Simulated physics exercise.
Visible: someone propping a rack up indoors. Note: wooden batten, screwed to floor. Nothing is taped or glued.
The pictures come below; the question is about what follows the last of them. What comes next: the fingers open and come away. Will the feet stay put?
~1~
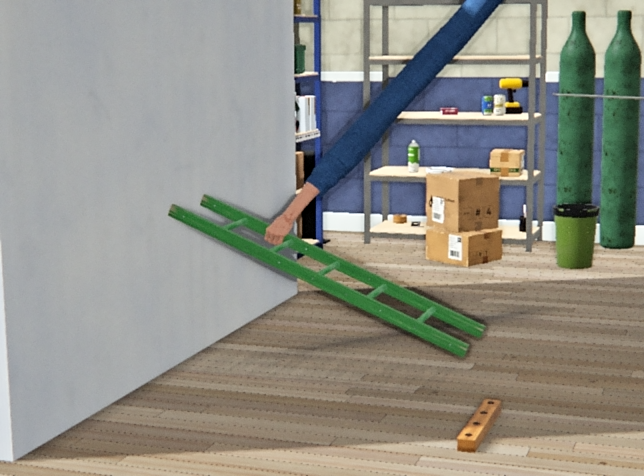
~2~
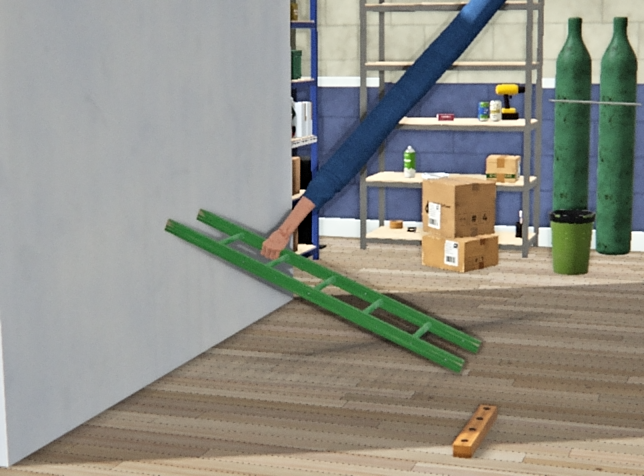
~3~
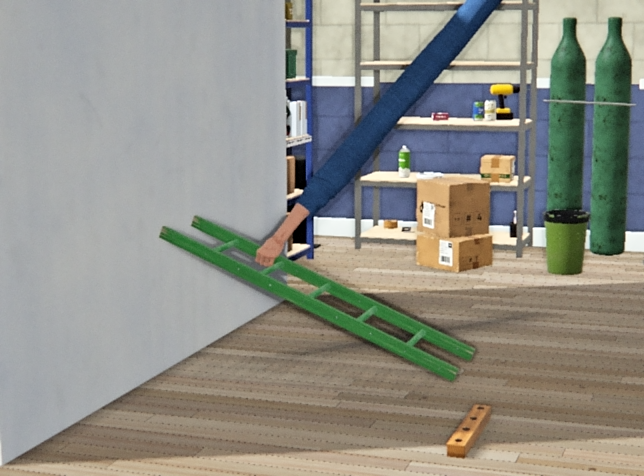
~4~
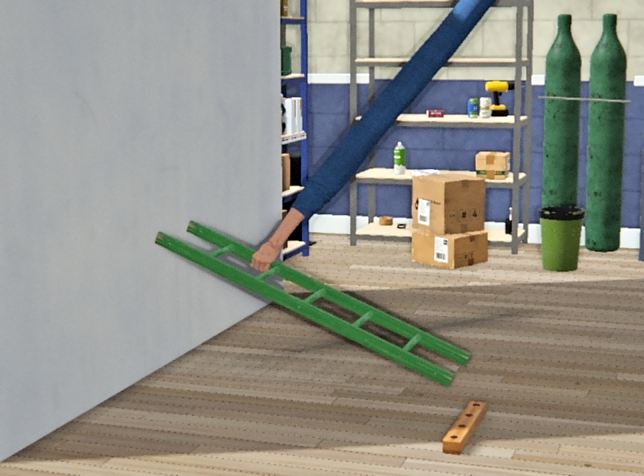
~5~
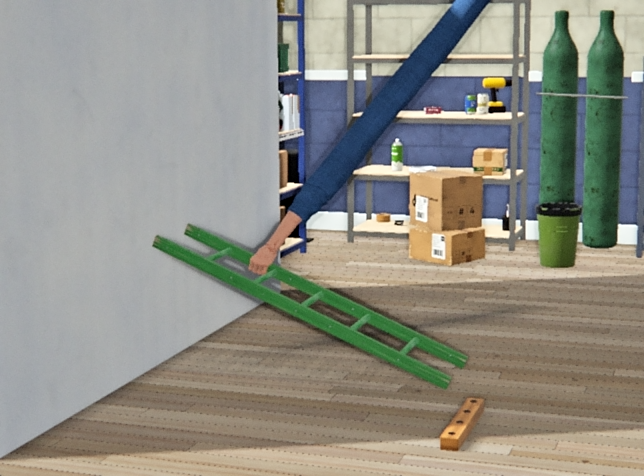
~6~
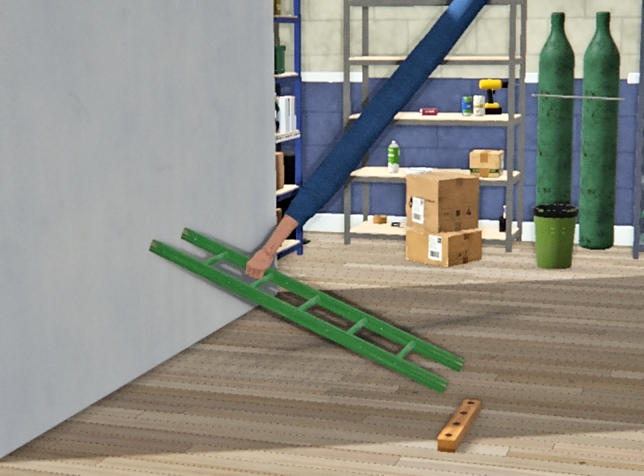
No.
Then, 0.22 s after the last picture, green rack tipped 7° from how it was near (312, 324).
Then, 0.32 s after the last picture, green rack tipped 17° from how it was near (318, 352).
Then, 0.40 s after the last picture, green rack tipped 23° from how it was near (320, 361).
At rest, the green rack slides out and falls, near (320, 365).
